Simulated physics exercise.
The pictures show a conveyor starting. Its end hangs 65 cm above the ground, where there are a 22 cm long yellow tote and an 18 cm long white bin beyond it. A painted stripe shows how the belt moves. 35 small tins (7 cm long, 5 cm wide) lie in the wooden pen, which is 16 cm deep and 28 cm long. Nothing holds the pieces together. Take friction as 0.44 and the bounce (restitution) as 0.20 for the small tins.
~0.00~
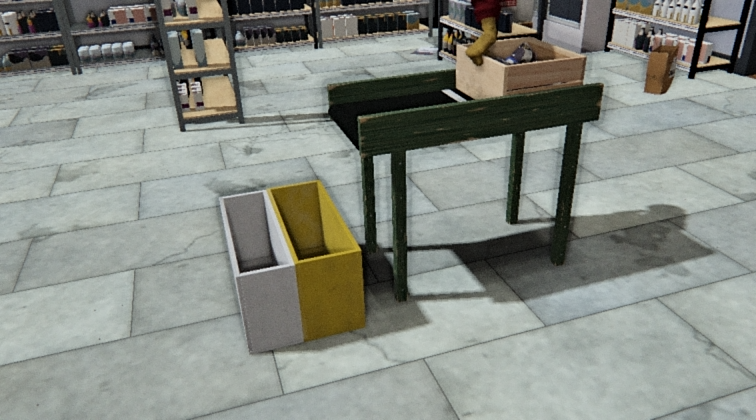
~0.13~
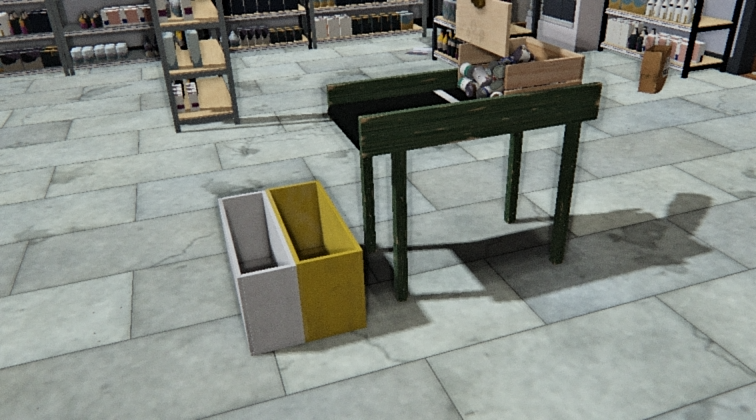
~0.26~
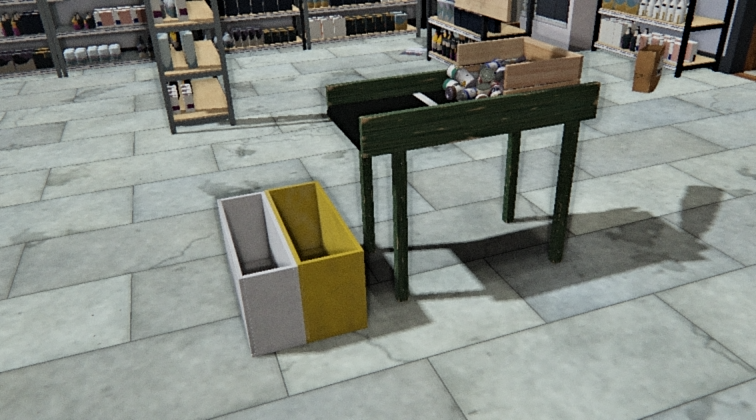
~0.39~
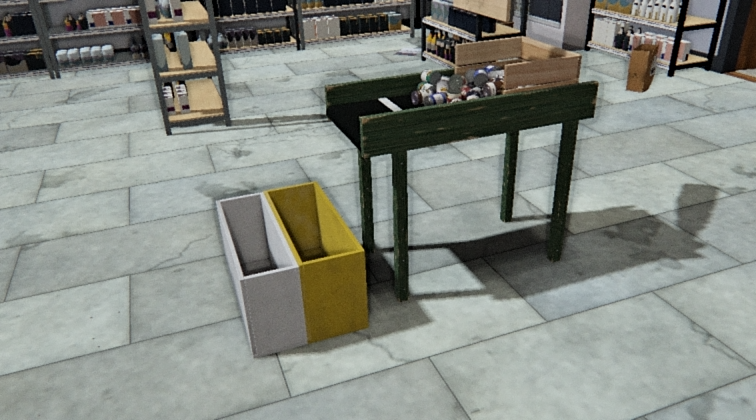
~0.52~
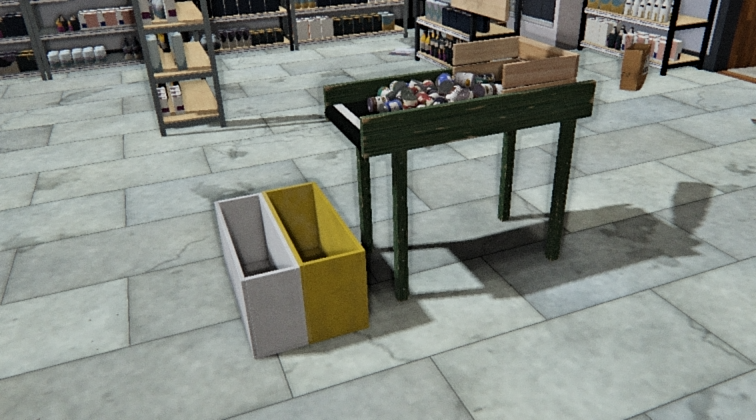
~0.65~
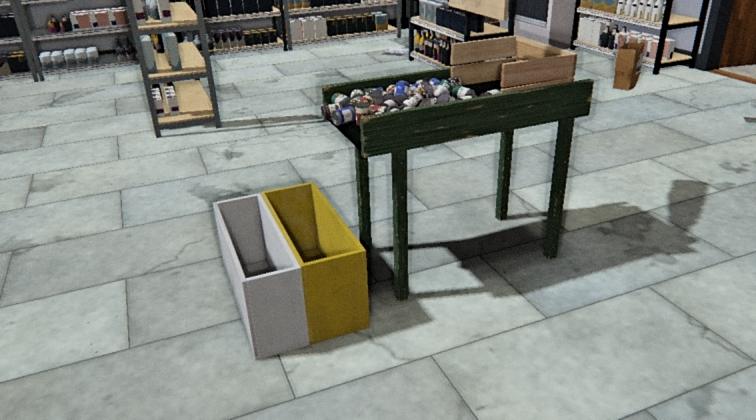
Gloved hand at a wooden pen, a panel rising away, then small tins riding left along a dark belt between green rails.
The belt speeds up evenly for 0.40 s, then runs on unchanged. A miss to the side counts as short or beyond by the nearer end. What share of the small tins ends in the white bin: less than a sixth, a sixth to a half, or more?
Upwards of half of the small tins end in the white bin.
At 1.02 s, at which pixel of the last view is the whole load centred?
Near (276, 176).
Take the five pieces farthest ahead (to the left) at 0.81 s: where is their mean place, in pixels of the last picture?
Near (288, 145).
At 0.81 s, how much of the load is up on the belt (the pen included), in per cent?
About 55 per cent.
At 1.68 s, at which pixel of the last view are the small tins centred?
At about (260, 289).
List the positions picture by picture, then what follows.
In the first frame (places track the rim corner closest to us here; the camera moves round a little), wooden pen (507, 66); white bin (240, 275); belt travel 0 cm; all still inside.
Wooden pen (507, 66); belt travel 3 cm, in the second frame.
Wooden pen (506, 65); belt travel 11 cm; 6 out, the lowest tin at (456, 92), in the third frame.
Wooden pen (506, 65); belt travel 24 cm; 15 out, in the fourth frame.
Wooden pen (504, 65); belt travel 41 cm; 27 out, the lowest tin at (391, 109), in the fifth frame.
Wooden pen (503, 64); white bin (246, 280); belt travel 58 cm; 34 out, the lowest tin at (378, 113), in the sixth frame.
After 0.81 s, 20 on the belt and 15 in the air.
After 1.02 s, 9 in the white bin, 3 on the belt and 23 in the air.
After 1.31 s, 33 in the white bin and 2 in the air.
Outcome (at 1.68 s), 35 in the white bin. Asked share, 35 of 35, 100 per cent.
